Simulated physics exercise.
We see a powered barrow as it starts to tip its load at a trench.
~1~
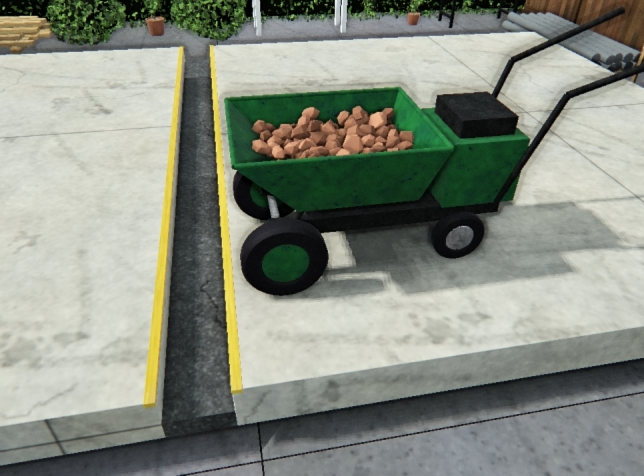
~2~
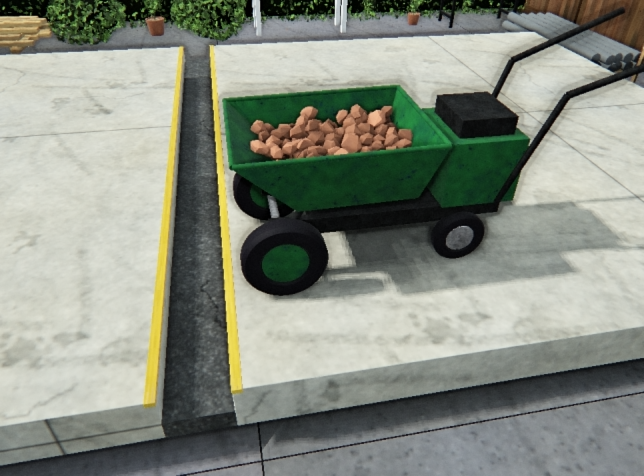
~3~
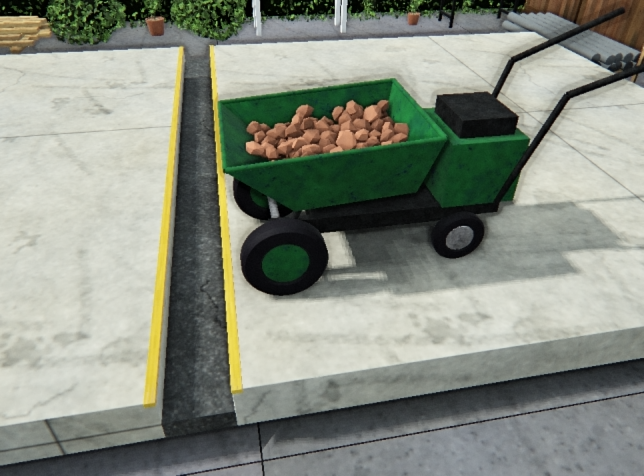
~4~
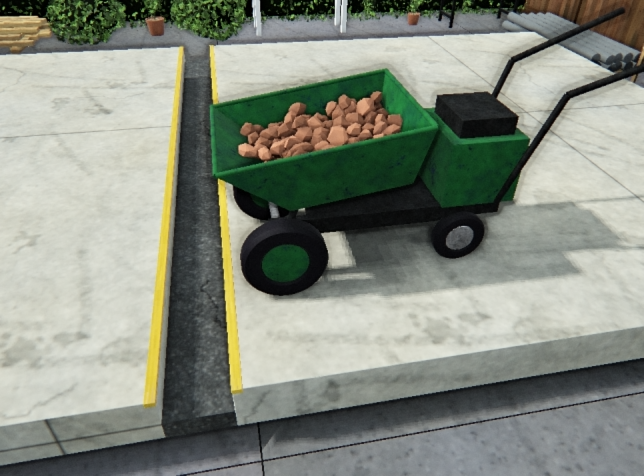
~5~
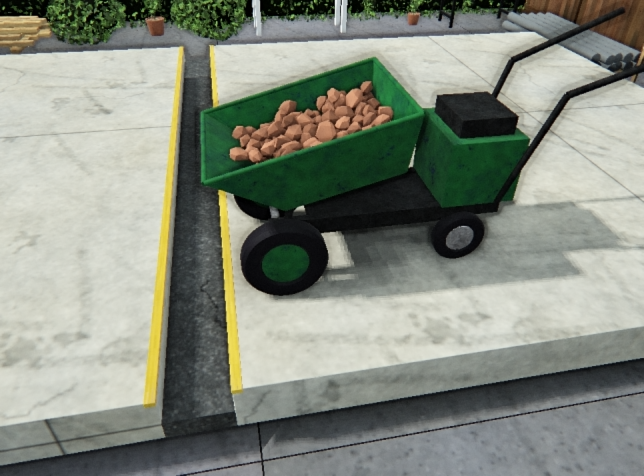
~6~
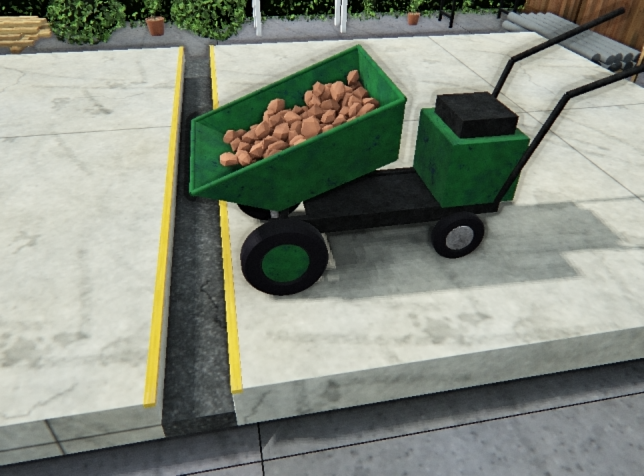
Green powered barrow standing beside a narrow trench, its skip of reddish rubble tilting forward to the left while the wheels stay still.
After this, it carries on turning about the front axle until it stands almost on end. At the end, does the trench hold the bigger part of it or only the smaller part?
The trench is likely to gain only a lesser share of it.
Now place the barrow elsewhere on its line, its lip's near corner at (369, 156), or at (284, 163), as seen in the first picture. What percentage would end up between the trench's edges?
Estimates, in order: 50 % then 70 %.
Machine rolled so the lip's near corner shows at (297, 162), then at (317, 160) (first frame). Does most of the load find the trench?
Well, parked at the first spot it'd be past the halfway mark, and at the second it'd be past the halfway mark.
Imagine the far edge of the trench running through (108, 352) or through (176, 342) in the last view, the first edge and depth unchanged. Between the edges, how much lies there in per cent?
Close to 80 per cent in the first, close to 0 per cent in the second.
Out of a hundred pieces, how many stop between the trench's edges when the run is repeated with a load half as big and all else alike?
Share between the edges: Approx. 10 %.
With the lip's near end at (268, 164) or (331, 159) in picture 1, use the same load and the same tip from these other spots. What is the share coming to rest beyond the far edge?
Roughly 30 per cent, then roughly 0 per cent.
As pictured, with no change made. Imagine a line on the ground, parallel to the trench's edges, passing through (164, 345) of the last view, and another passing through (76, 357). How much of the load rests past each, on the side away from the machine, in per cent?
About 80 and 30 %.
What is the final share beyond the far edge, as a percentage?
My estimate is around 75 percent.
Shortly afterwards, skip tipped steeply; the whole lot in the skip.
Next, skip tipped right over; near two thirds in the skip; only a few in or heaped over the trench; near a third beyond it; only a few falling.
Some moments later, skip tipped right over; near a quarter in the skip; a little in or heaped over the trench; the bulk beyond it.
In the end, skip tipped right over; near a quarter in the skip; a little in or heaped over the trench; the bulk beyond it.
